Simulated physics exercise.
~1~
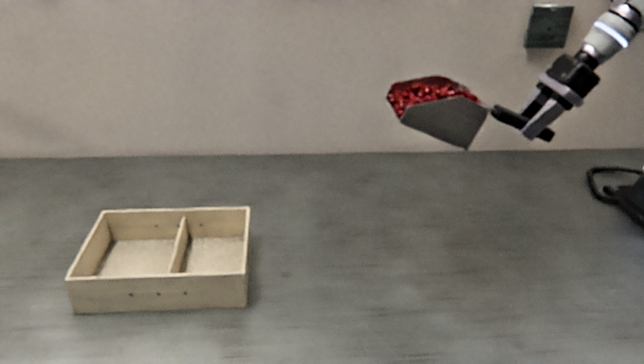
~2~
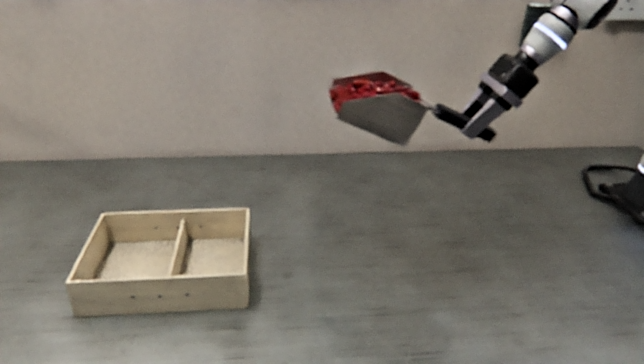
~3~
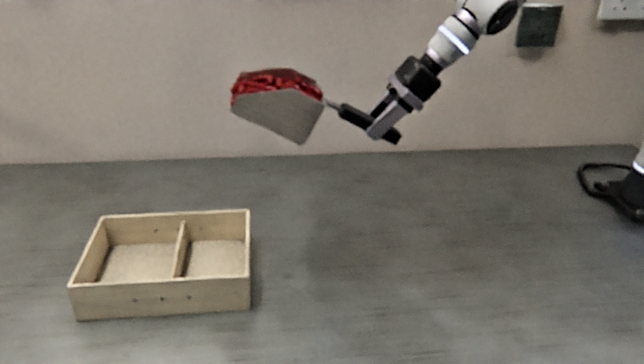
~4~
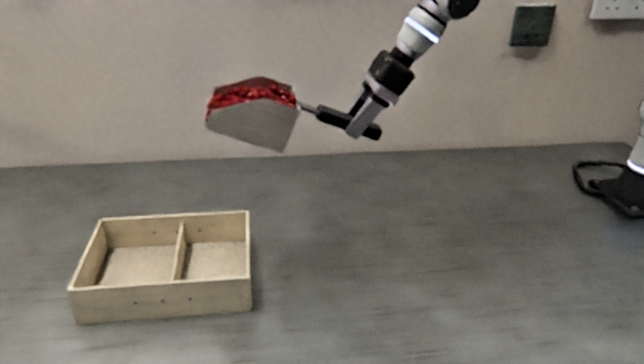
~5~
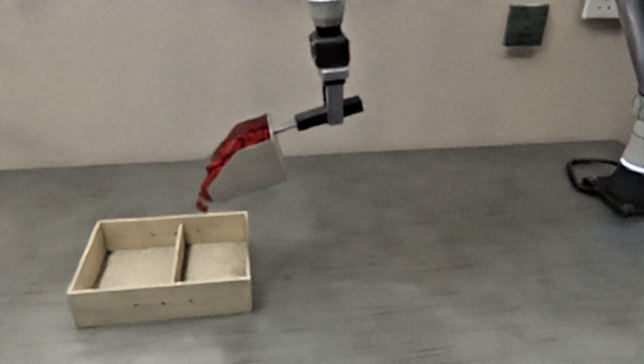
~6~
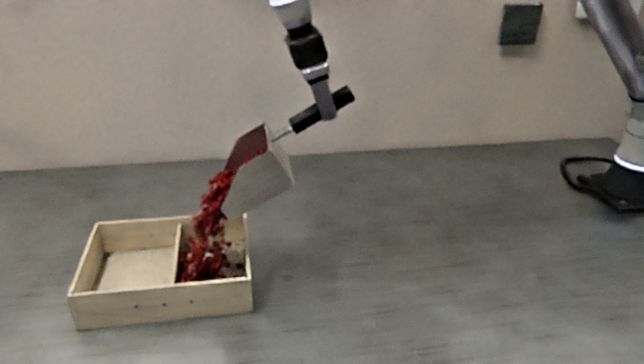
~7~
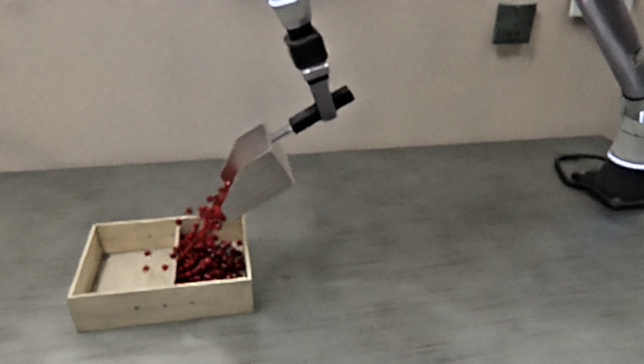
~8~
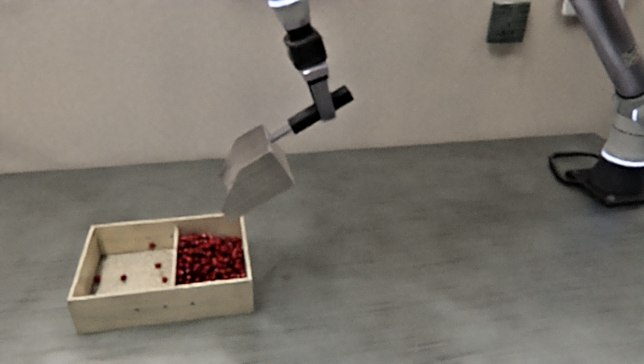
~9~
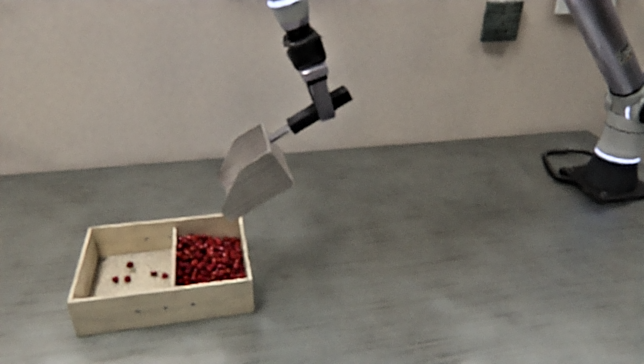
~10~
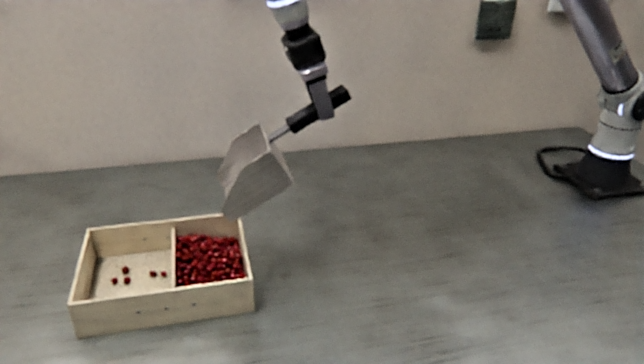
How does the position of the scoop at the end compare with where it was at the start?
At the start the scoop is held high up, well to the right of the wooden box. By the end it is farther left and lower, hanging tipped and empty just above the right side of the box.
